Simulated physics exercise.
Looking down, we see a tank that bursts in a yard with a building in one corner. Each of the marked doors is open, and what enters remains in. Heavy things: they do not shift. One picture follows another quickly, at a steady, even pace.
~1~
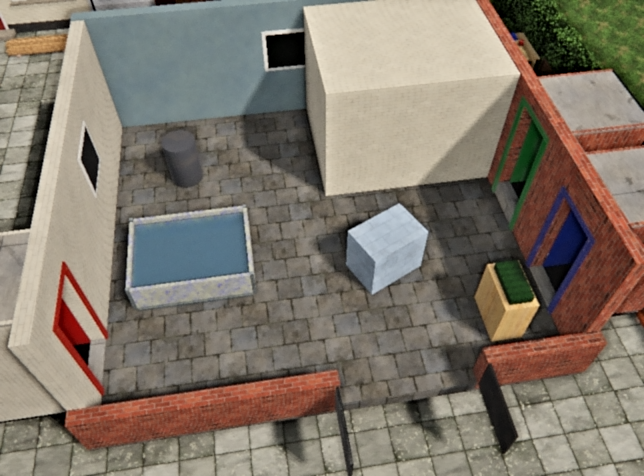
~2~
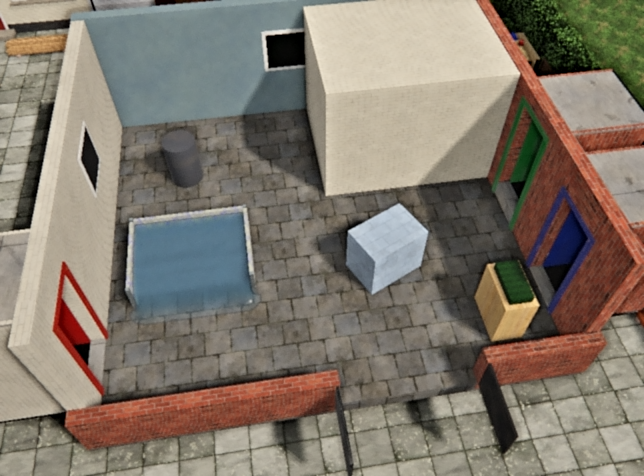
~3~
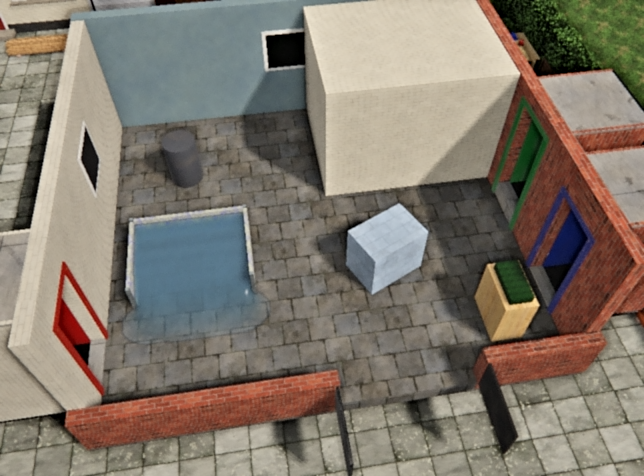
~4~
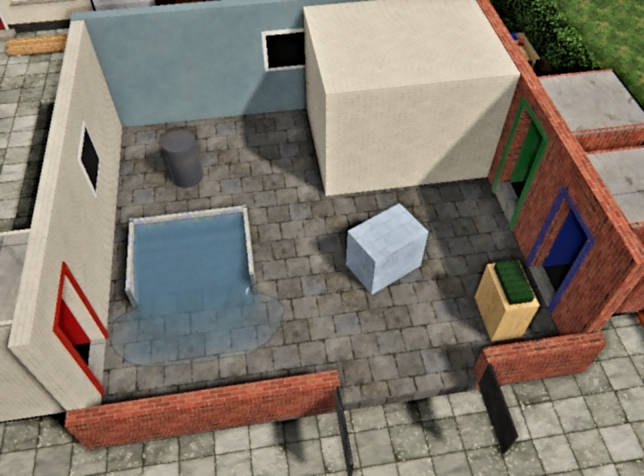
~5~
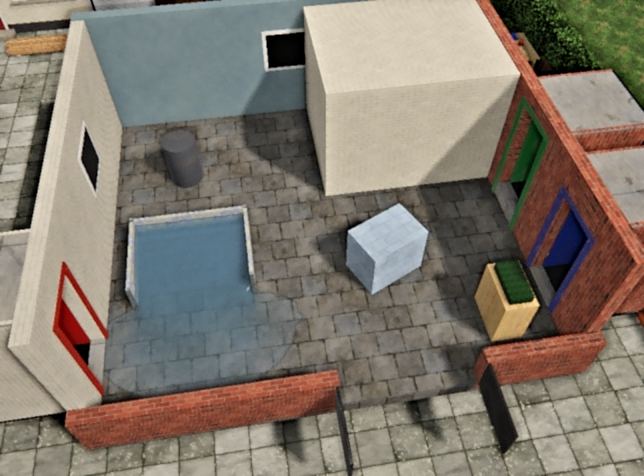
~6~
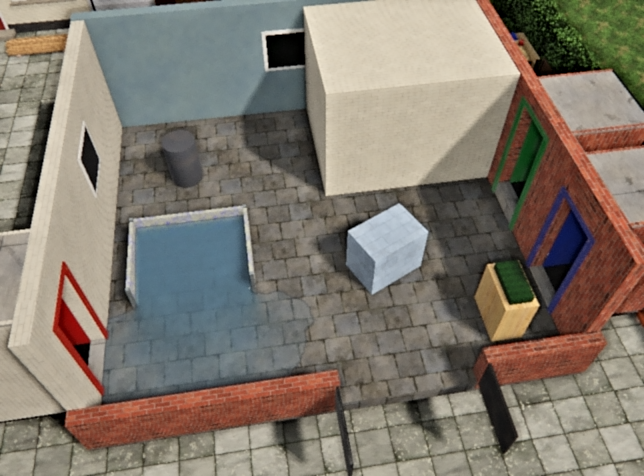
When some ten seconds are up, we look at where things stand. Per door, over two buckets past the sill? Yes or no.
Blue door no, red door yes, green door no.
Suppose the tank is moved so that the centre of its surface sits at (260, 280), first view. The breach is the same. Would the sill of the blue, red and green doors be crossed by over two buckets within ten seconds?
Blue door keeps below it, red door lets more in, green door holds.
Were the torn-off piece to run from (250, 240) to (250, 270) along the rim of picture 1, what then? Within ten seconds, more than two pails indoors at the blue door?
In that case the blue door crosses the line.
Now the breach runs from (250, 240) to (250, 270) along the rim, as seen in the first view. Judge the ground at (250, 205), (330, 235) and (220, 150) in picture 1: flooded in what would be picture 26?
First kept bare, second soaked through, third kept bare.
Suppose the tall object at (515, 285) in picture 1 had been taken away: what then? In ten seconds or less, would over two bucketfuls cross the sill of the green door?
Green door: Below.
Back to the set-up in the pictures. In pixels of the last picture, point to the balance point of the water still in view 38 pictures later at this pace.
Around pixel (288, 298).
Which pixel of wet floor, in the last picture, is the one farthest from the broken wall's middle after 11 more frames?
I'd go with roughly (436, 374).
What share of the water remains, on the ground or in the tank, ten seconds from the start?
Roughly 80 parts in a hundred.
A moment on, water covers 20 % of the floor; the blue door not reached, the red door under two buckets in, the green door not reached.
Next, water covers 20 % of the floor; the blue door not reached, the red door under two buckets in, the green door not reached.
Then, water covers 40 % of the floor; the blue door not reached, the red door far over two buckets in, the green door not reached.
Later, water covers 60 % of the floor; the blue door wet at the sill, nothing in, the red door far over two buckets in, the green door wet at the sill, nothing in.
In the end, water covers 70 % of the floor; the blue door under two buckets in, the red door far over two buckets in, the green door wet at the sill, nothing in.
